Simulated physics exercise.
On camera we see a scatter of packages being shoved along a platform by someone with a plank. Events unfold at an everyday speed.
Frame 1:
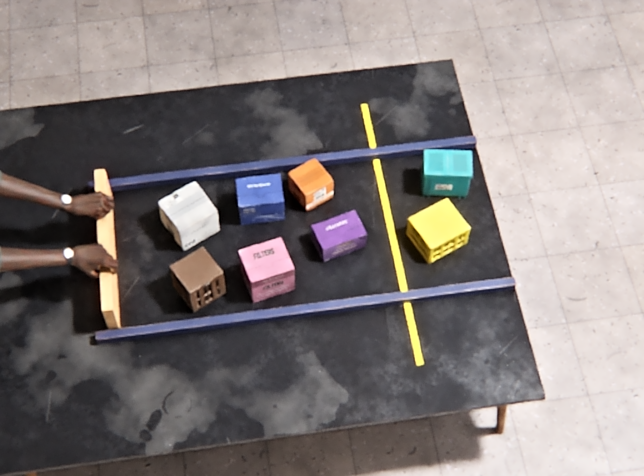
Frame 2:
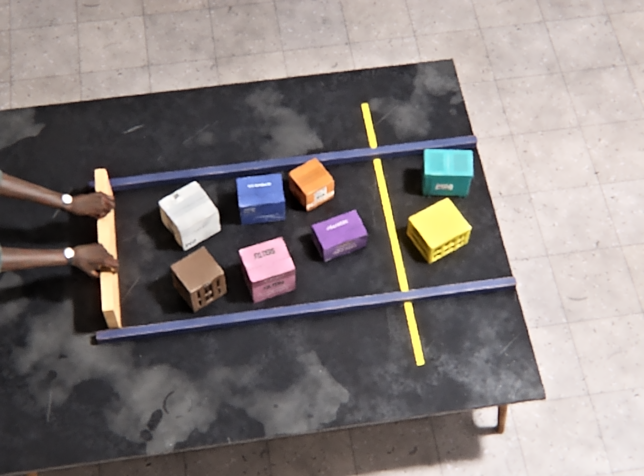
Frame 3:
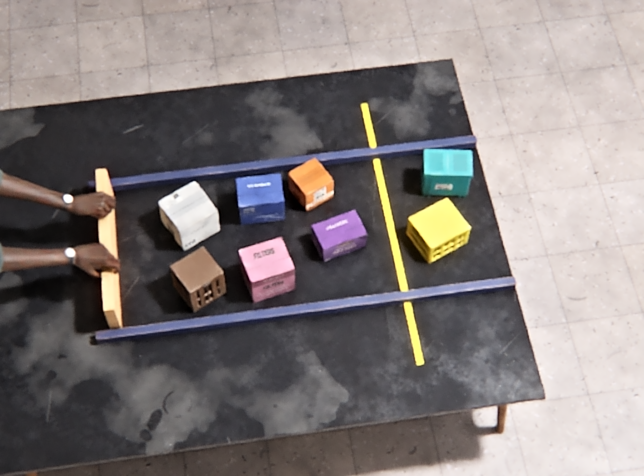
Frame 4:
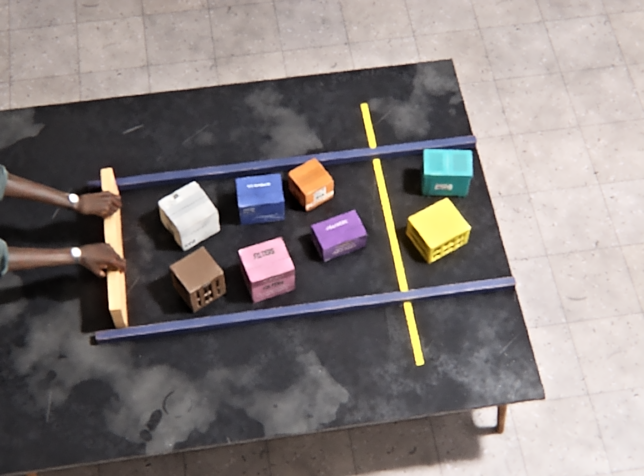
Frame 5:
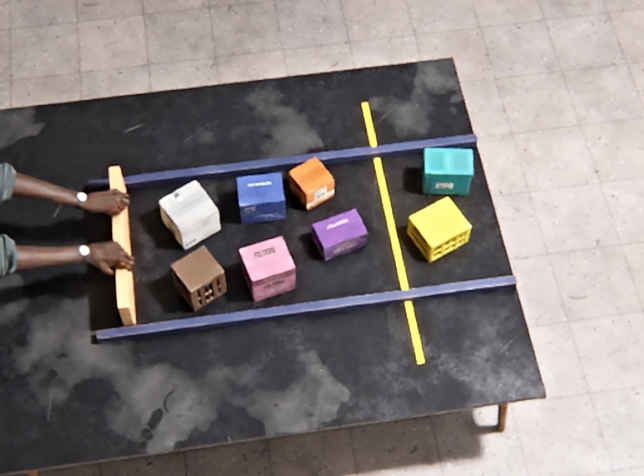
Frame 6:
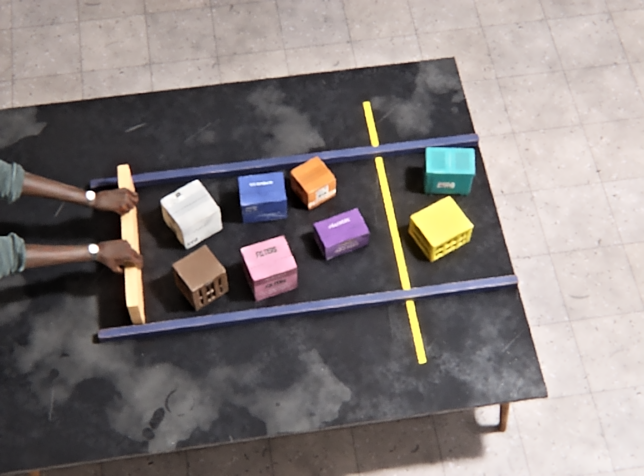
In the video, eight colourful boxes sit on a dark table between two blue rails, two of them beyond a yellow tape line, while a pair of hands slides a wooden plank slightly rightward toward the boxes, which stay essentially still.
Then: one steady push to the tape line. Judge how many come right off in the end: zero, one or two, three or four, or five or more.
Just one, or two at most, falls.
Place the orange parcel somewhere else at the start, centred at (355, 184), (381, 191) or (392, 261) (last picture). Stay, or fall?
In order of the places given, the orange parcel rests steady, then rests steady, then rests steady.
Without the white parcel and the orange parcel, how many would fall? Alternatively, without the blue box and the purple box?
0 in the first case and 0 in the second.
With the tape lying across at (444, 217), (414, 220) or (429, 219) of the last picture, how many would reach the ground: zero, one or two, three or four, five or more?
Result per tape, in order - five or over / 3 or 4 / three to four.
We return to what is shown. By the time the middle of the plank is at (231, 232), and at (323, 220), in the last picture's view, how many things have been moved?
Tally at point one: 5; at point two: 7.
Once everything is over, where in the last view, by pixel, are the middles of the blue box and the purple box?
You'll find the first one at (451, 171) and the second at (454, 215).
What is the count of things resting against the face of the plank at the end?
Contact count: 2.
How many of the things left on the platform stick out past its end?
You'd get 2.
Soon after, none off yet; turquoise tote at rest near (448, 172); yellow crate at rest near (440, 229); purple box at rest near (341, 234).
Then, none off yet; turquoise tote at rest near (448, 172); yellow crate at rest near (440, 229); purple box moved a little near (358, 226).
Further on, none off yet; turquoise tote moved about its own width near (481, 169); yellow crate moved a little near (454, 229); purple box moved about its own width near (408, 220).
At rest, the number that fall off is one or two; fallen, turquoise tote.
